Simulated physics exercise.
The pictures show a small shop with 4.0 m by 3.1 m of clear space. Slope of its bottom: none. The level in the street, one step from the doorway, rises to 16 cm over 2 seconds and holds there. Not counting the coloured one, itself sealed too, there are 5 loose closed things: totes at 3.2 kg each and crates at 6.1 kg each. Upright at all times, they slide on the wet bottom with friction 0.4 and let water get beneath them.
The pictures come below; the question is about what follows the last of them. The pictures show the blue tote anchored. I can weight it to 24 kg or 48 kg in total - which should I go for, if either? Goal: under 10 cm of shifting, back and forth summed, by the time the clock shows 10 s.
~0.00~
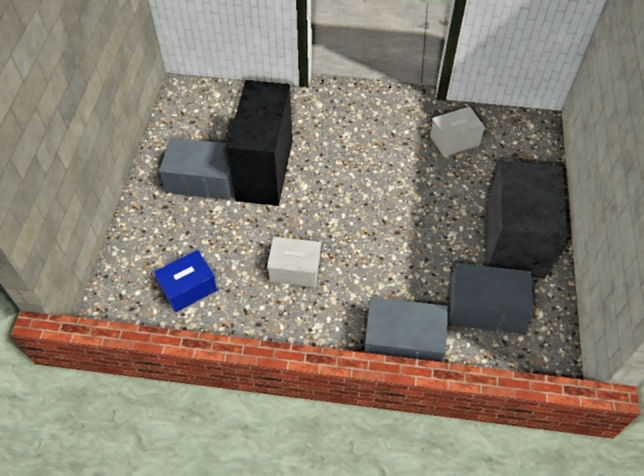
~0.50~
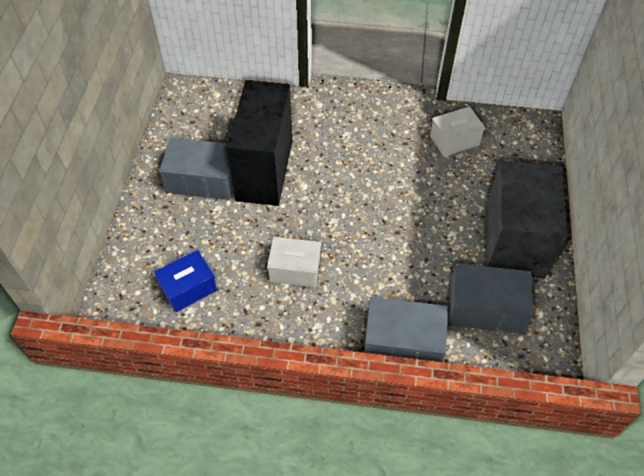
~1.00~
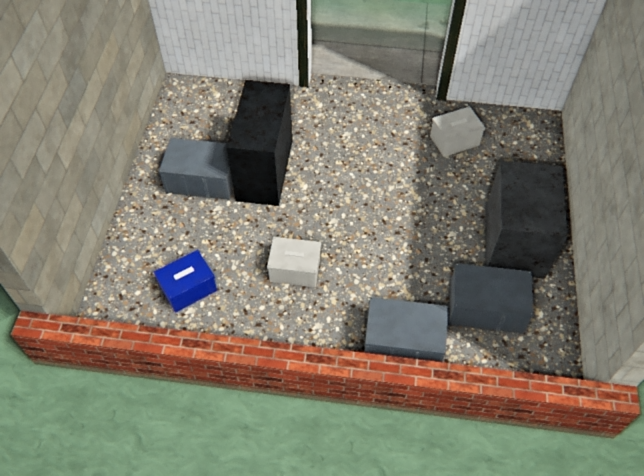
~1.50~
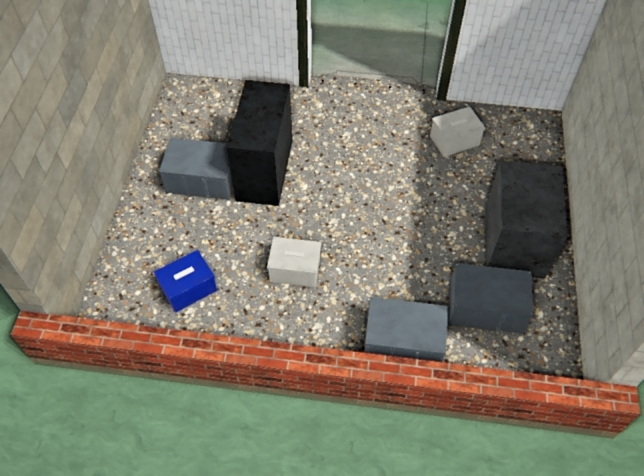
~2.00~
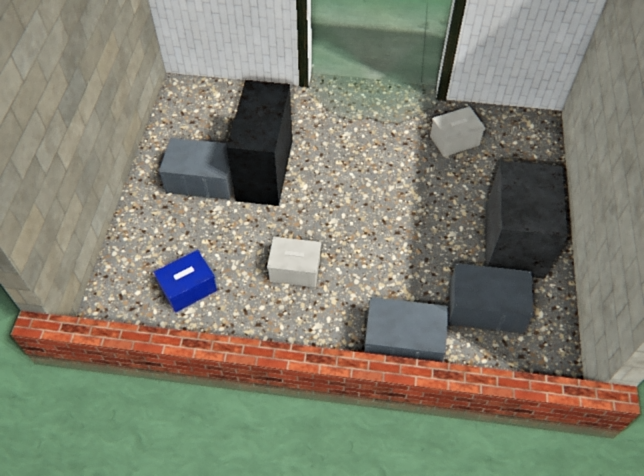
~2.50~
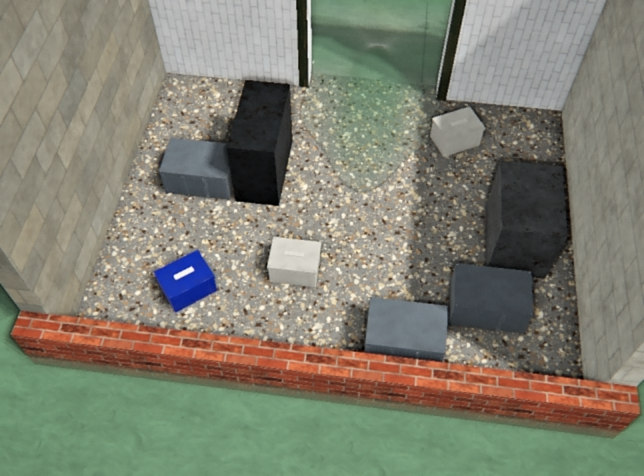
24 kg will do.
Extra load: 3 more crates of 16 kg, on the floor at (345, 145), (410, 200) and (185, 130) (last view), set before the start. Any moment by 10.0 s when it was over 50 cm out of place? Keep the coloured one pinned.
The first comes out above the threshold, the second above the threshold, the third below the threshold.
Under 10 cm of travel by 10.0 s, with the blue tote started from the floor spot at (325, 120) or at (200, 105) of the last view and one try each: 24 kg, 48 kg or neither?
In order: Even the lighter mass works; even the lighter mass works.
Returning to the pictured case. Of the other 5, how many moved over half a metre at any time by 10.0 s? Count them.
By my tally, 4.
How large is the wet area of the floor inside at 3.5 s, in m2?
Roughly 4.5 m2 of it is wet.
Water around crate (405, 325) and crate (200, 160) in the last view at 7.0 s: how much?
Around 9 cm and 2 cm.
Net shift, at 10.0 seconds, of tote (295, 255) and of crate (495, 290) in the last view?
Respectively 200 and 50 centimetres.
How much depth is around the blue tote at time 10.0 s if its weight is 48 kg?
Depth: Approx. 7 cm.
After 3.5 s the blue tote would be 0 cm from its start with 24 kg and 0 cm from its start with 48 kg; 0 cm of water round it then.
After 4.5 s the blue tote would be 0 cm from its start with 24 kg and 0 cm from its start with 48 kg; 1 cm of water round it then.
After 7.0 s the blue tote would be 0 cm from its start with 24 kg and 0 cm from its start with 48 kg; 5 cm of water round it then.
After 10.0 s the blue tote would be 0 cm from its start with 24 kg and 0 cm from its start with 48 kg; 7 cm of water round it then.
